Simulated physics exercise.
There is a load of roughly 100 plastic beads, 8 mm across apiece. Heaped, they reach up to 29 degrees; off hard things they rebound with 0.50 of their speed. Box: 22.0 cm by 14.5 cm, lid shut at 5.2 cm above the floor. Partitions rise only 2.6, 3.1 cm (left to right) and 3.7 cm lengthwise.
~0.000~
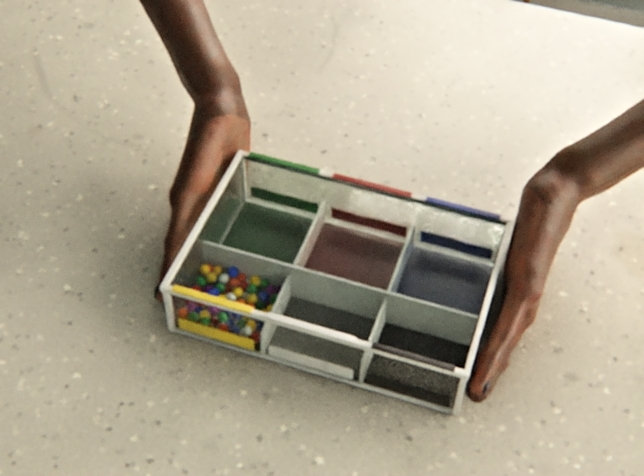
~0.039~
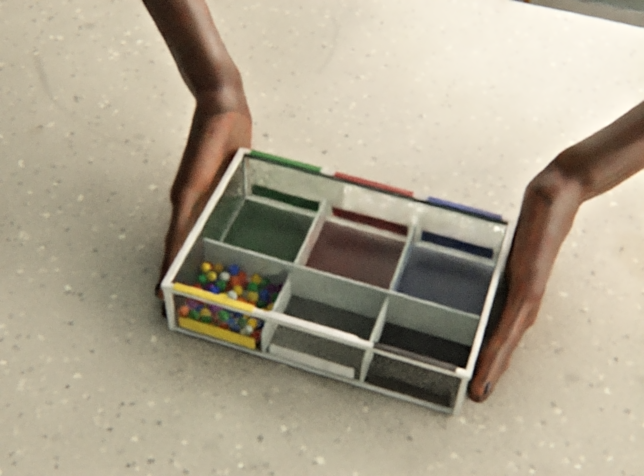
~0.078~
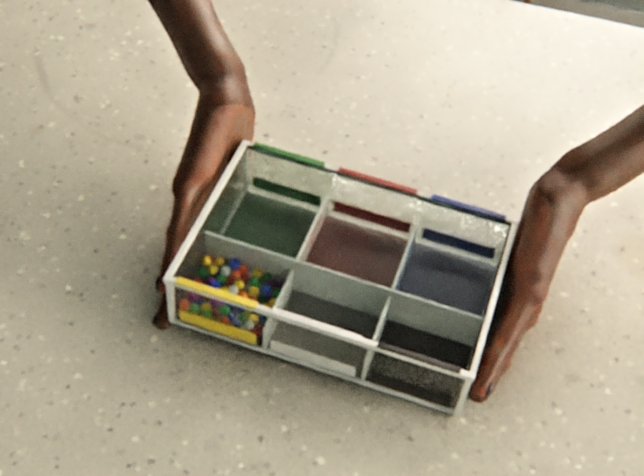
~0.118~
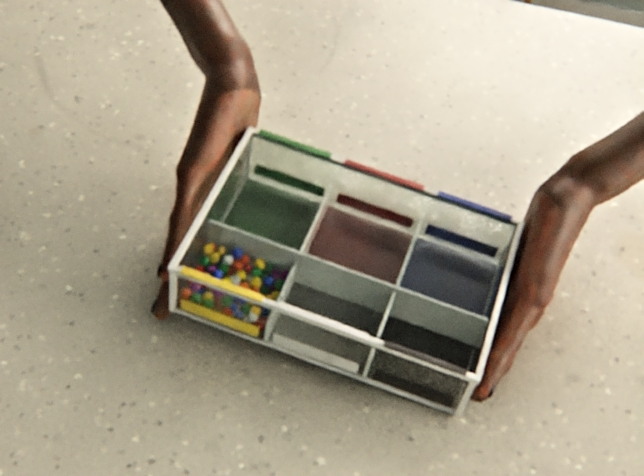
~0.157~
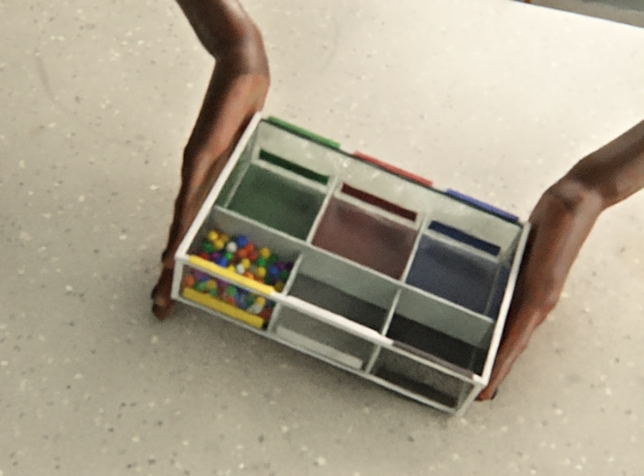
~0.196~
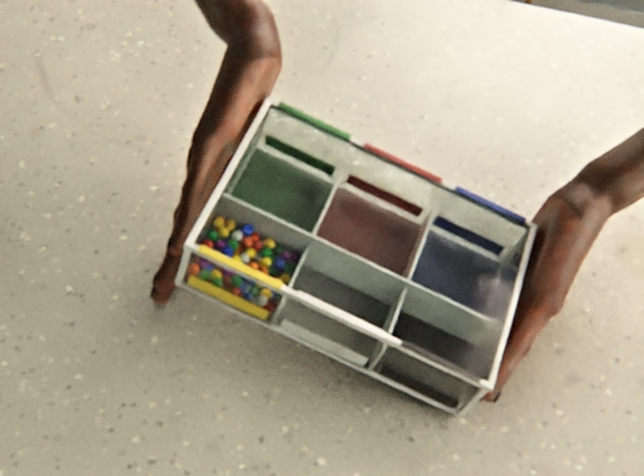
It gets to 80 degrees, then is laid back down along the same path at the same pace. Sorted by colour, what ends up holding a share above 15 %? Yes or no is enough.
Red compartment, no; blue compartment, no; green compartment, no; yellow compartment, yes; white compartment, yes; black compartment, yes.
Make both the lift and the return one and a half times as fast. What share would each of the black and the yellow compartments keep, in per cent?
In that case black keeps 50 per cent while yellow keeps 20 per cent.
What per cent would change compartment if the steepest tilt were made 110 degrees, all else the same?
Near 100 in a hundred.
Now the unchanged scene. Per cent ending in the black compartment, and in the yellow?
Black: 35; yellow: 30.
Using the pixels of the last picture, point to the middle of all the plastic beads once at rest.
Roughly pixel (357, 351).
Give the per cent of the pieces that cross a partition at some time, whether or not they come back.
Roughly 70 %.
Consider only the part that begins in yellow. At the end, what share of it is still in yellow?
Share retained: Some 30 per cent.
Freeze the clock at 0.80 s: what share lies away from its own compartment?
Around 20 in a hundred.
After 0.80 s, tilt 80 degrees; yellow 80 %, white 15 %.
Then, at 1.21 s, tilt 34 degrees; yellow 30 %, white 35 %, black 35 %.
After 1.69 s, tilt 0 degrees; yellow 30 %, white 35 %, black 35 %.
By 2.3 s all is still; red 0 %, blue 0 %, green 0 %, yellow 30 %, white 35 %, black 35 %.
